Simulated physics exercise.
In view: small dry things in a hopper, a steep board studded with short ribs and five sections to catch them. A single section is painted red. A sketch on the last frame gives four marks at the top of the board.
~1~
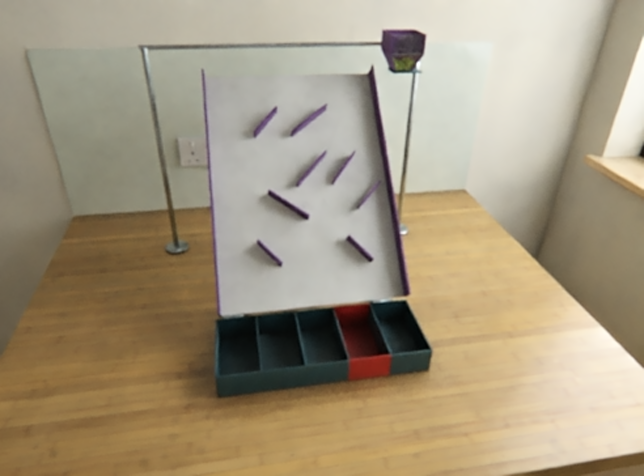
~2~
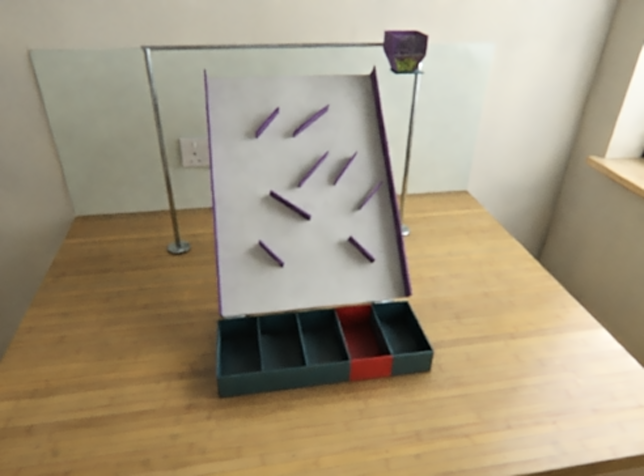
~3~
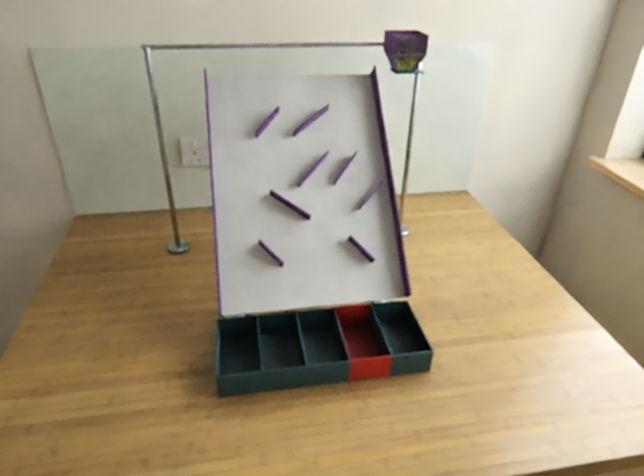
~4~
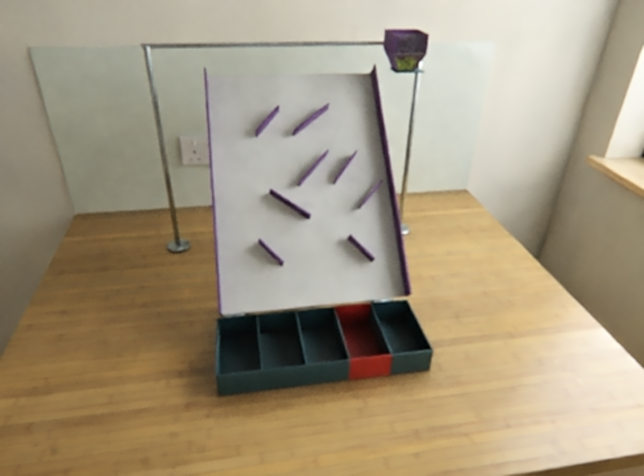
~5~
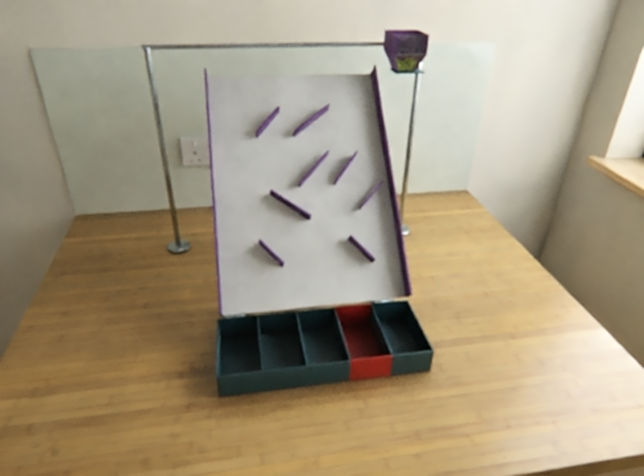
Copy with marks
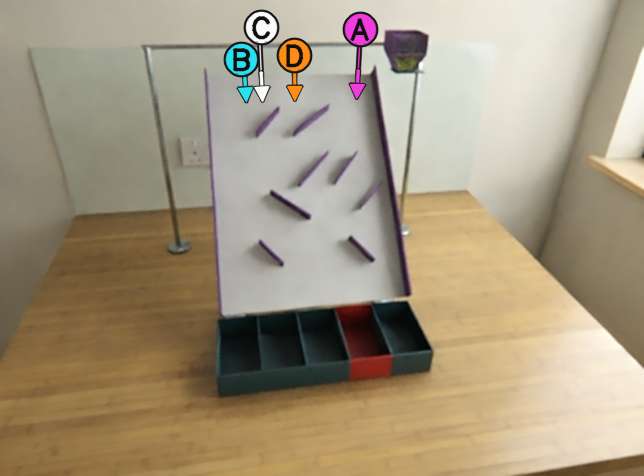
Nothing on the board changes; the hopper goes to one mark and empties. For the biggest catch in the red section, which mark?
Take D.
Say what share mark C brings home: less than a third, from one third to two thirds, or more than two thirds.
Less than a third.
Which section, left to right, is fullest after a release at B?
The first.
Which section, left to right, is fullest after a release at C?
The first.
On the marked copy, mark A meets the board at (357, 93); mark B meets the board at (246, 96); mark C meets the board at (262, 96); mark D meets the board at (294, 95).
If A is chosen, a small share in the red section, the bulk in other sections, a small share outside the box.
If B is chosen, a small share in the red section, the bulk in other sections, a small share outside the box.
If C is chosen, a small share in the red section, the bulk in other sections, a small share outside the box.
If D is chosen, close to half in the red section, close to half in other sections.
